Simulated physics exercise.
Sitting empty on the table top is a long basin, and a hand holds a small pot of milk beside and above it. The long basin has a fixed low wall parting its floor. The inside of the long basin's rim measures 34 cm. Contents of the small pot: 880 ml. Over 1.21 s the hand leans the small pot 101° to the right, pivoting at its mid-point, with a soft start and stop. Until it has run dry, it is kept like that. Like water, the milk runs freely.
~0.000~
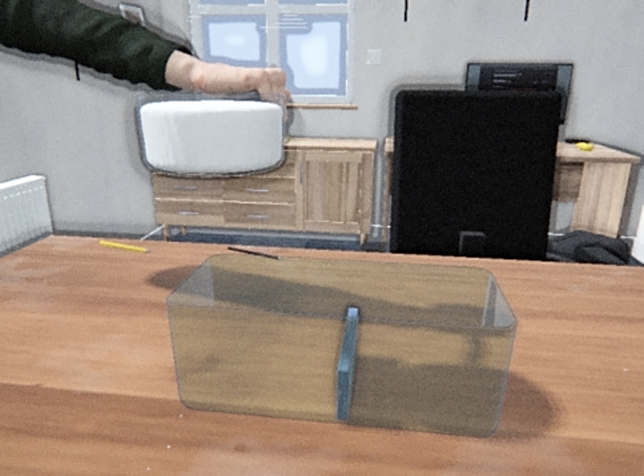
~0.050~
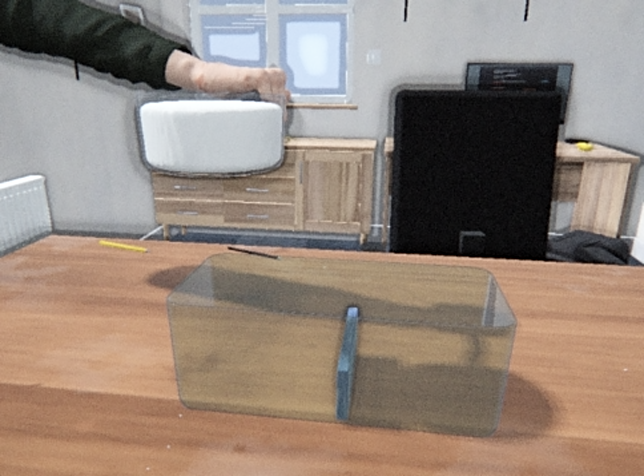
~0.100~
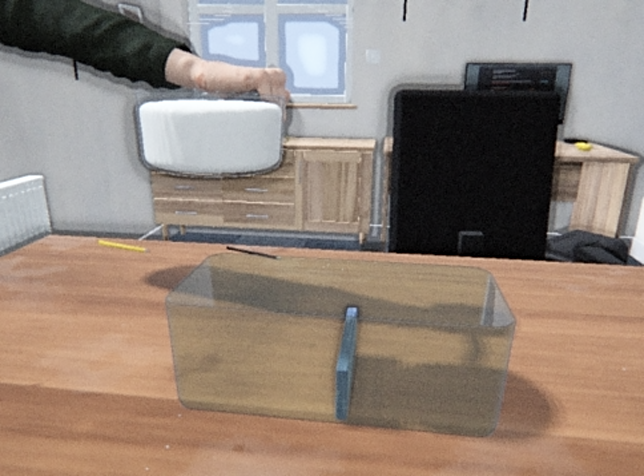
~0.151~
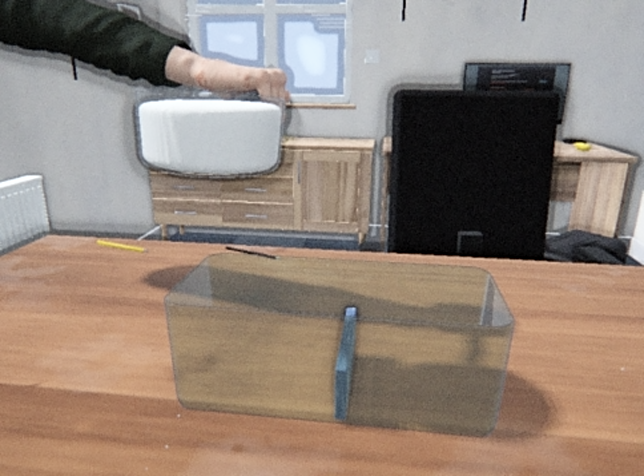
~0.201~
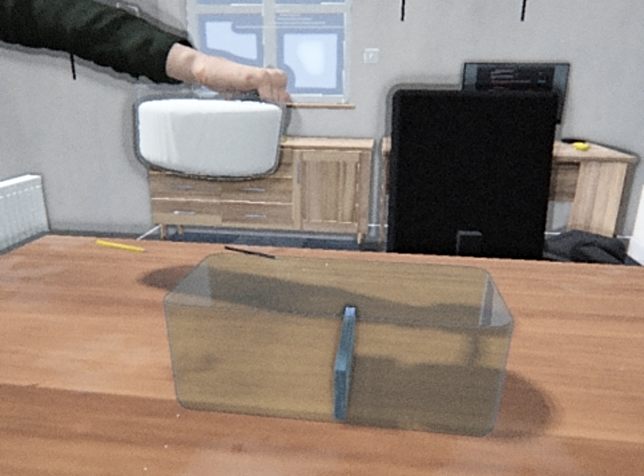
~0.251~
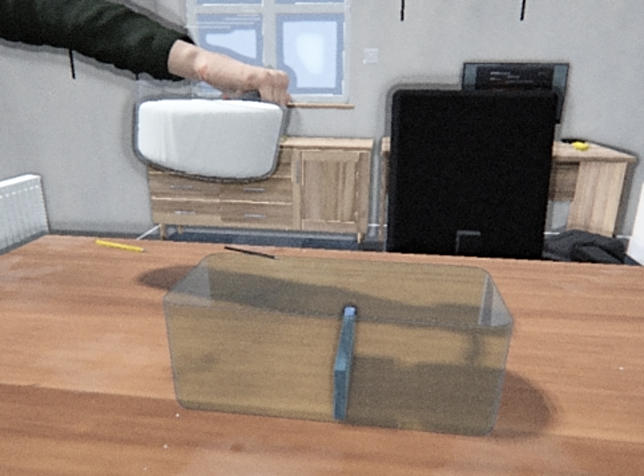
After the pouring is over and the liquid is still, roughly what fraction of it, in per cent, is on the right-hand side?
Roughly 56 out of 100 parts.
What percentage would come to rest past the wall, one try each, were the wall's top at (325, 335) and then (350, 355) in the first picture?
Try 1: 75 %; try 2: 55 %.
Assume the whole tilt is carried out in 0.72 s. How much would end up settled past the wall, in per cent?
45 per cent.
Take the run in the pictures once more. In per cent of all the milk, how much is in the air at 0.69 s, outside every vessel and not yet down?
I'd say close to 32 per cent.
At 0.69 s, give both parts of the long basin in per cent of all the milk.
Left side near 5, right side near 8.
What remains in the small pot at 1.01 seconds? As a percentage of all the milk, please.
About 10 per cent.
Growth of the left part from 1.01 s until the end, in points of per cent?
I'd put it at some 20 percent.
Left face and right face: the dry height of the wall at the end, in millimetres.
Left: Roughly 46 mm; right: Roughly 38 mm.
After 0.69 s the tilt is 61° and 55 per cent is still to pour, 5 is left of the wall and 8 right of it.
After 1.01 s the tilt is 94° and 11 per cent is still to pour, 23 is left of the wall and 55 right of it.
After 1.35 s the tilt is 101° and 1 per cent is still to pour, 41 is left of the wall and 56 right of it.
After 1.71 s the tilt is 101° and 0 per cent is still to pour, 43 is left of the wall and 56 right of it.
In the end 43 per cent lies left of the wall, 56 right of it and 1 outside.
